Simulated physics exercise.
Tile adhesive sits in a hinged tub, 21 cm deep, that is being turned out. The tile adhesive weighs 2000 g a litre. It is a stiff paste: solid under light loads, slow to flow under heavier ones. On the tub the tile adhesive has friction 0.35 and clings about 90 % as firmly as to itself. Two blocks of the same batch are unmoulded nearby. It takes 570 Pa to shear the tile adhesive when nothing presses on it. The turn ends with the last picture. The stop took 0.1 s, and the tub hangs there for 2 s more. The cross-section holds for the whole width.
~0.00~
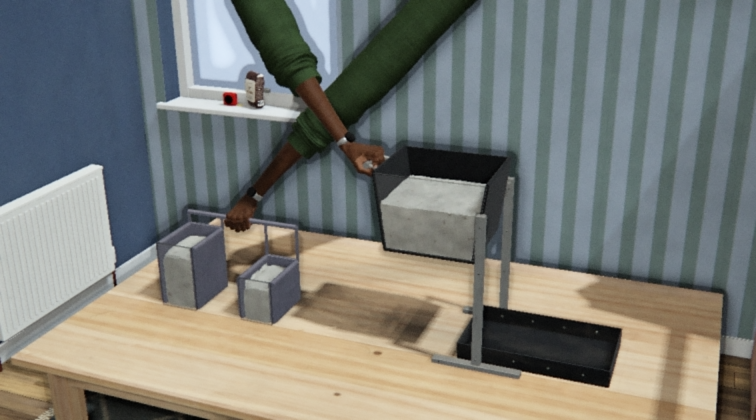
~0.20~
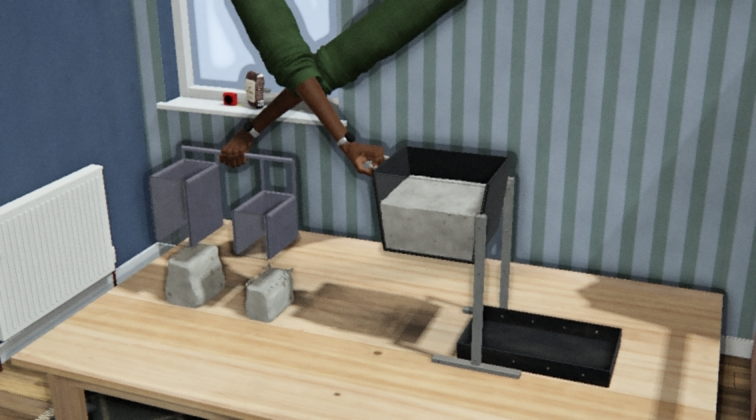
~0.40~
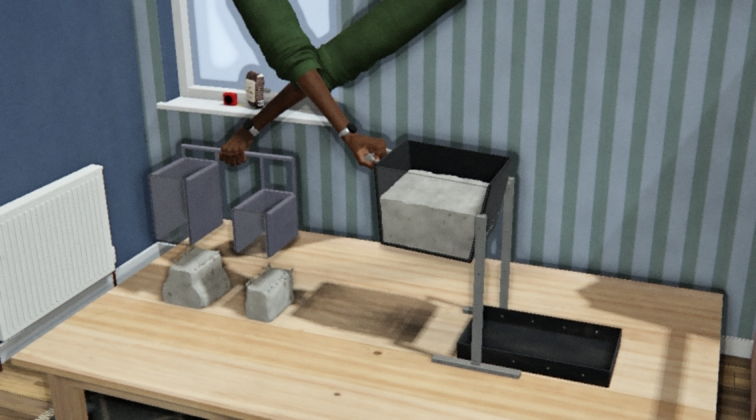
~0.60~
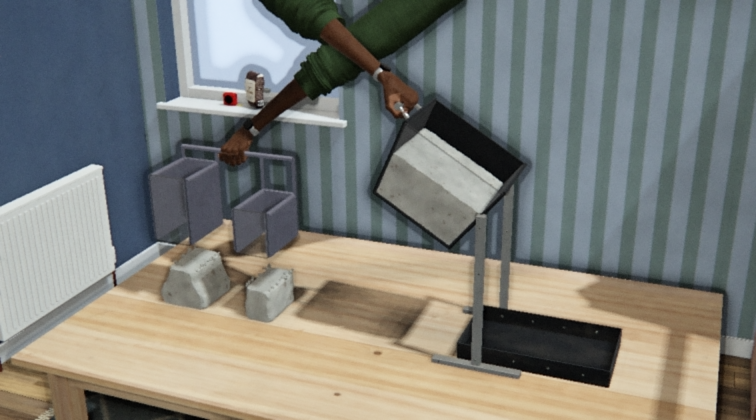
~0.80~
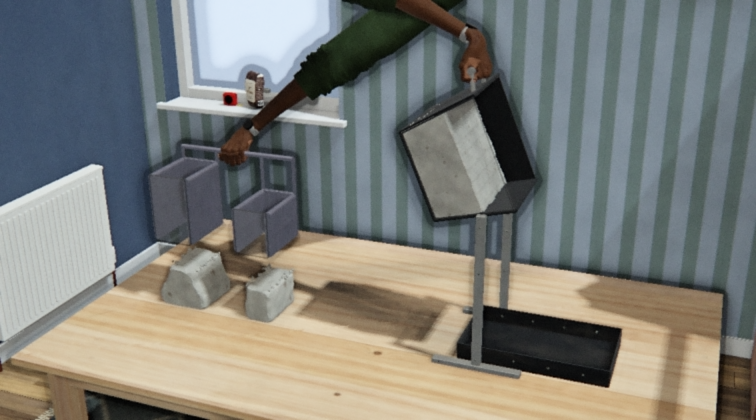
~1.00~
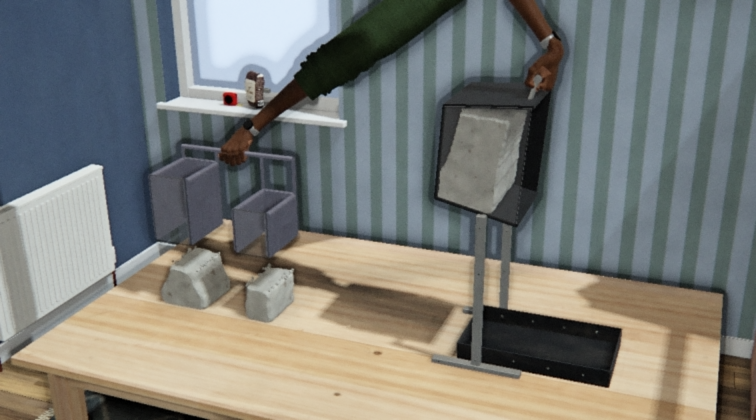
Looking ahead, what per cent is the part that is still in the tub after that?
Expect roughly 45 %.
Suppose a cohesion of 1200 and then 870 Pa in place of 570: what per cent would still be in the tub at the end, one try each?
In that order: 45 %, 40 %.
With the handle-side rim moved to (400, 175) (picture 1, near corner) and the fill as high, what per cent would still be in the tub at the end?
In that case some 50 per cent.
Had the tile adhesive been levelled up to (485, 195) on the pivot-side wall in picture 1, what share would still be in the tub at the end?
Then about 30 %.
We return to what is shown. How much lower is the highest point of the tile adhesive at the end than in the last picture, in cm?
Roughly 16 cm.
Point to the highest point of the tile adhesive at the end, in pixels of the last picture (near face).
Around (460, 177).
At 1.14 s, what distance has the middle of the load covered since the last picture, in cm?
Some 8 cm.
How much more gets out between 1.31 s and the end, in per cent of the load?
Some 1 per cent.
After 1.14 s, the tub is at 94 degrees and holds 88 %.
After 1.31 s, the tub is at 94 degrees and holds 46 %.
After 1.48 s, the tub is at 94 degrees and holds 45 %.
After 1.65 s, the tub is at 94 degrees and holds 45 %.
After 3.00 s, at the end, the tub is at 94 degrees and holds 45 %.
